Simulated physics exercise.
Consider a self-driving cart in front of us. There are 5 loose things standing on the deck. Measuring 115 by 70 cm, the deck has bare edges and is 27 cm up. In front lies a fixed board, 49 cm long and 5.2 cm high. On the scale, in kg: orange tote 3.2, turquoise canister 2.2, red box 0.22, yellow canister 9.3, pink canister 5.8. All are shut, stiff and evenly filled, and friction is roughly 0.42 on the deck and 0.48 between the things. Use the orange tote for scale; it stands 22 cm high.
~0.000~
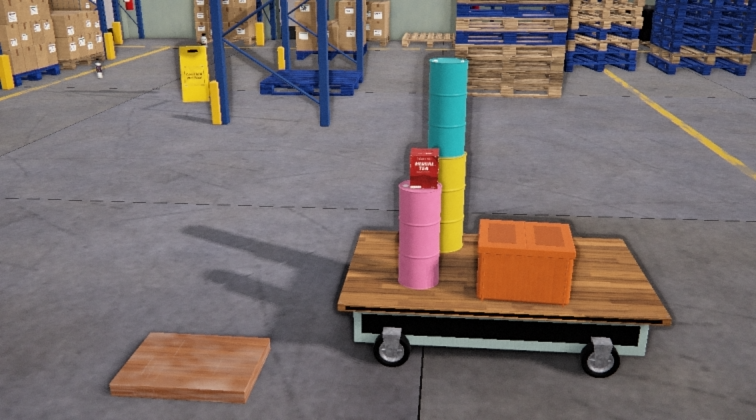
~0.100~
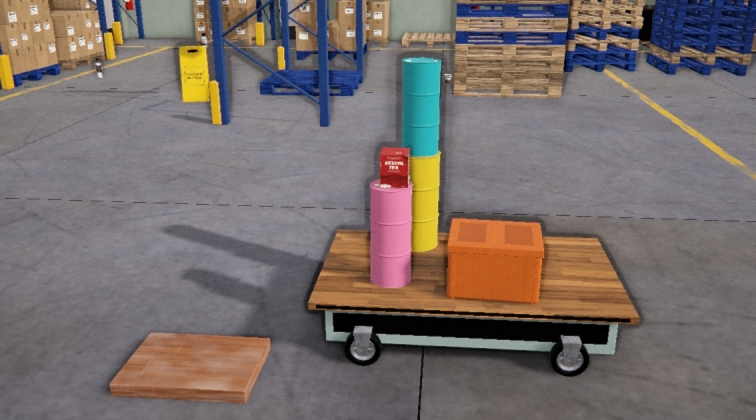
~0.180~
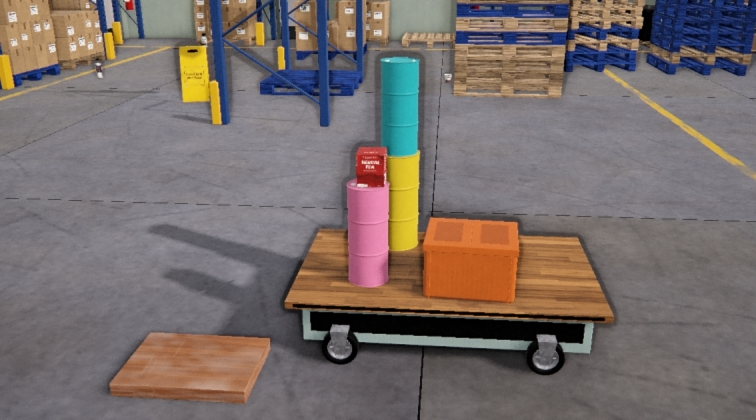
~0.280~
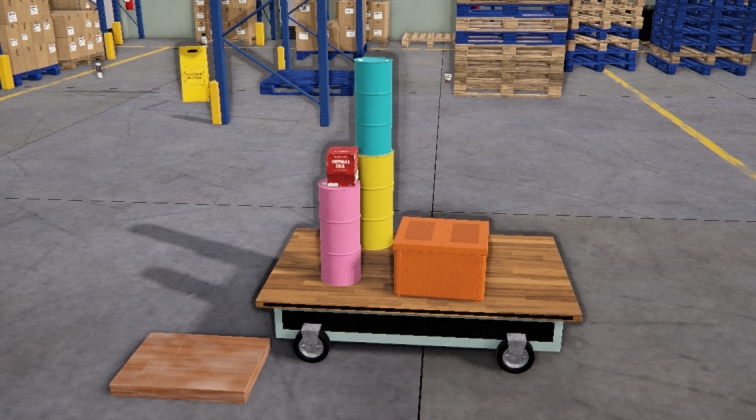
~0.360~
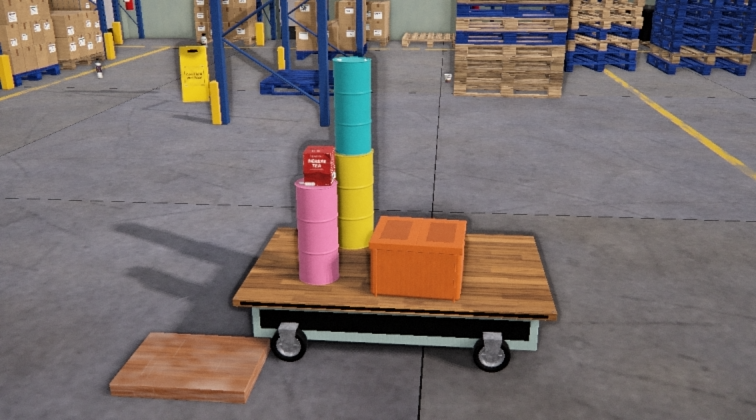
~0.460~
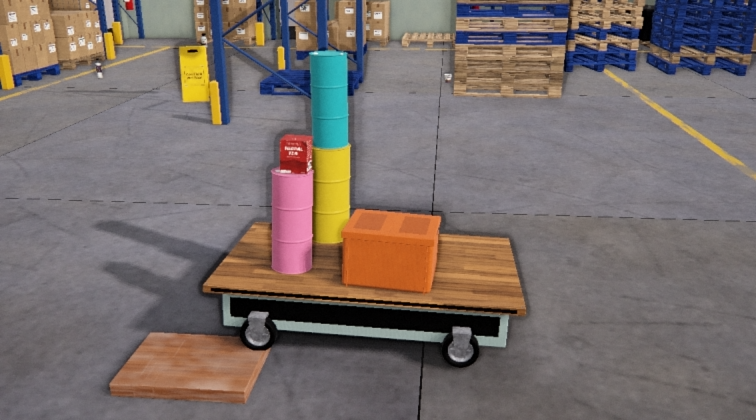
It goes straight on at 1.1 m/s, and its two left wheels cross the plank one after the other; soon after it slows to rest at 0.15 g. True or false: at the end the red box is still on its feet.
False.
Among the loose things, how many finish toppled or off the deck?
It adds up to 3.
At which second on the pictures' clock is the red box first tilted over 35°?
It happens at about 1.1 s.
By 1.06 s, cart 117 cm along; red box tilted 24° near (151, 155); turquoise canister tilted 8°; pink canister tilted 5°.
By 1.66 s, cart 183 cm along; red box upside down near (28, 234); turquoise canister tilted 29°; pink canister tilted 16°.
By 2.66 s, cart 241 cm along, stopped; turquoise canister now off the deck; red box upside down; pink canister tilted 59°.
When it is over (3.3 s), off the deck and tipped over, turquoise canister and pink canister; lying over on the deck, red box; the other 2 within 10 cm of the start.
